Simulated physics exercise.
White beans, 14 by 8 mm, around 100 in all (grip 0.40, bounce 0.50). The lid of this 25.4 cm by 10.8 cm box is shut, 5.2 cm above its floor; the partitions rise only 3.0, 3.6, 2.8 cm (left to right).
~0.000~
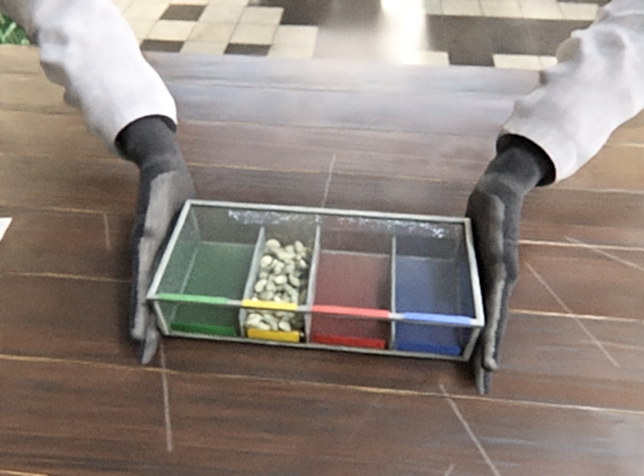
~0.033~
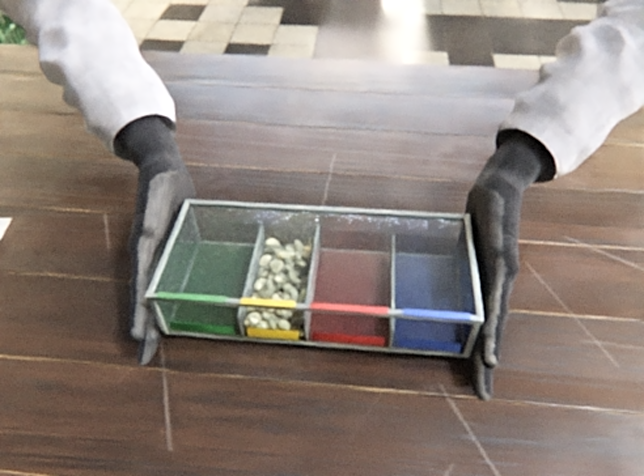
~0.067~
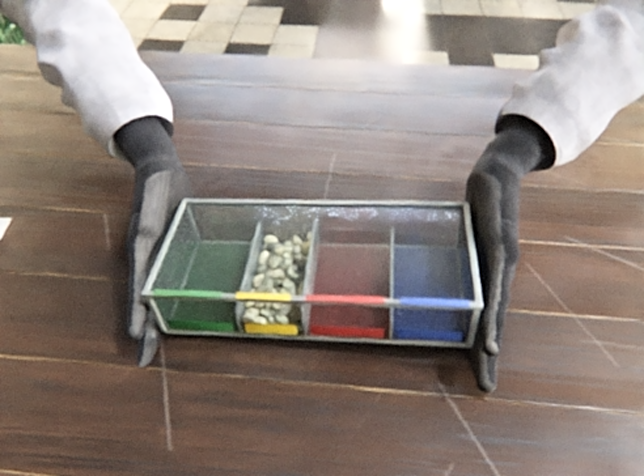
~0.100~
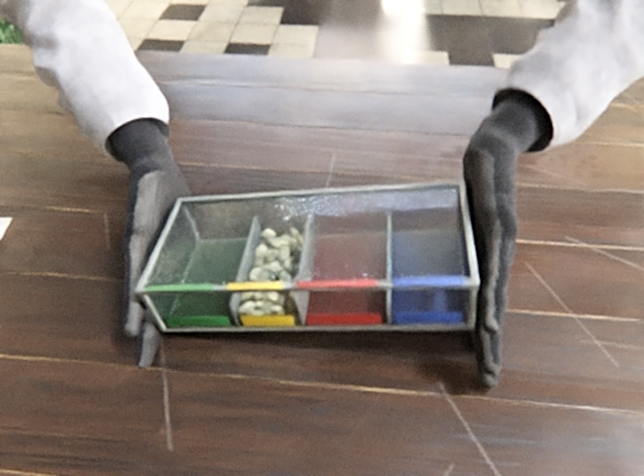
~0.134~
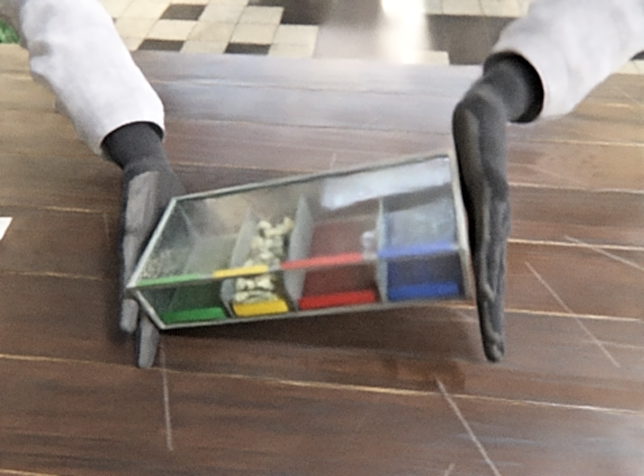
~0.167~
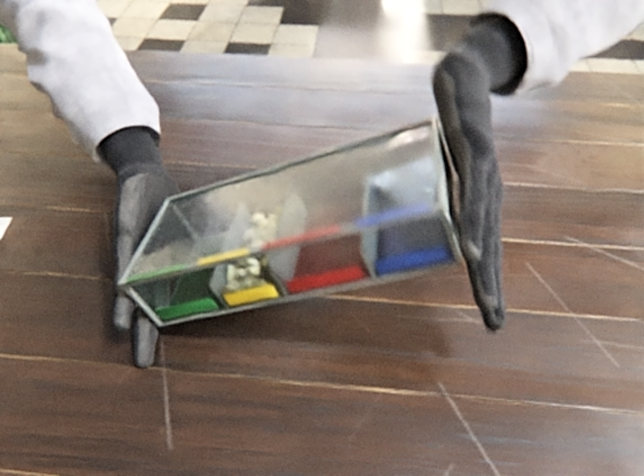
On a wooden table, two gloved hands tilt a lidded box of beans, raising its right side.
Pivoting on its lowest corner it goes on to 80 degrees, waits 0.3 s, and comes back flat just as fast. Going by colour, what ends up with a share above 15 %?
Red: Under, blue: Under, green: Over, yellow: Over.
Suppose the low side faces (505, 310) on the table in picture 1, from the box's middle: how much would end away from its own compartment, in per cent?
Some 55 per cent.
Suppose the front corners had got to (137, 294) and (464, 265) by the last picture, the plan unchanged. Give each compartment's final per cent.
Red 0, blue 0, green 35, yellow 65.
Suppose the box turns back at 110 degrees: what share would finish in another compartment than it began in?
About 100 per cent.
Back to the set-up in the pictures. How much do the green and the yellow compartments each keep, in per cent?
Green 50, yellow 50.
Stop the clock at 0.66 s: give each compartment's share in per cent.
Red 0, blue 0, green 45, yellow 55.
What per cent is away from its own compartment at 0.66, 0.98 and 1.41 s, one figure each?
About 45, 45, 50.
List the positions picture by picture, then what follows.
Box tilt 0 degrees, front corners at (154, 296) and (477, 322); yellow 100 %, in the first frame.
Box tilt 1 degrees, front corners at (152, 295) and (477, 318), in the second frame.
Box tilt 4 degrees, front corners at (149, 293) and (476, 304), lowest corner left back, in the third frame.
Box tilt 9 degrees, front corners at (143, 290) and (472, 281), lowest corner left back, in the fourth frame.
Box tilt 17 degrees, front corners at (134, 286) and (460, 245), lowest corner left back, in the fifth frame.
Box tilt 24 degrees, front corners at (125, 282) and (439, 206), lowest corner left back; yellow 100 %. The box's pace is about 225 degrees a second, in the sixth frame.
Then, at 0.66 s, tilt 80 degrees; green 45 %, yellow 55 %.
After 0.98 s, tilt 48 degrees; green 45 %, yellow 55 %.
After 1.41 s, tilt 0 degrees; green 50 %, yellow 50 %.
In the end, at 1.9 s, red 0 %, blue 0 %, green 50 %, yellow 50 %.
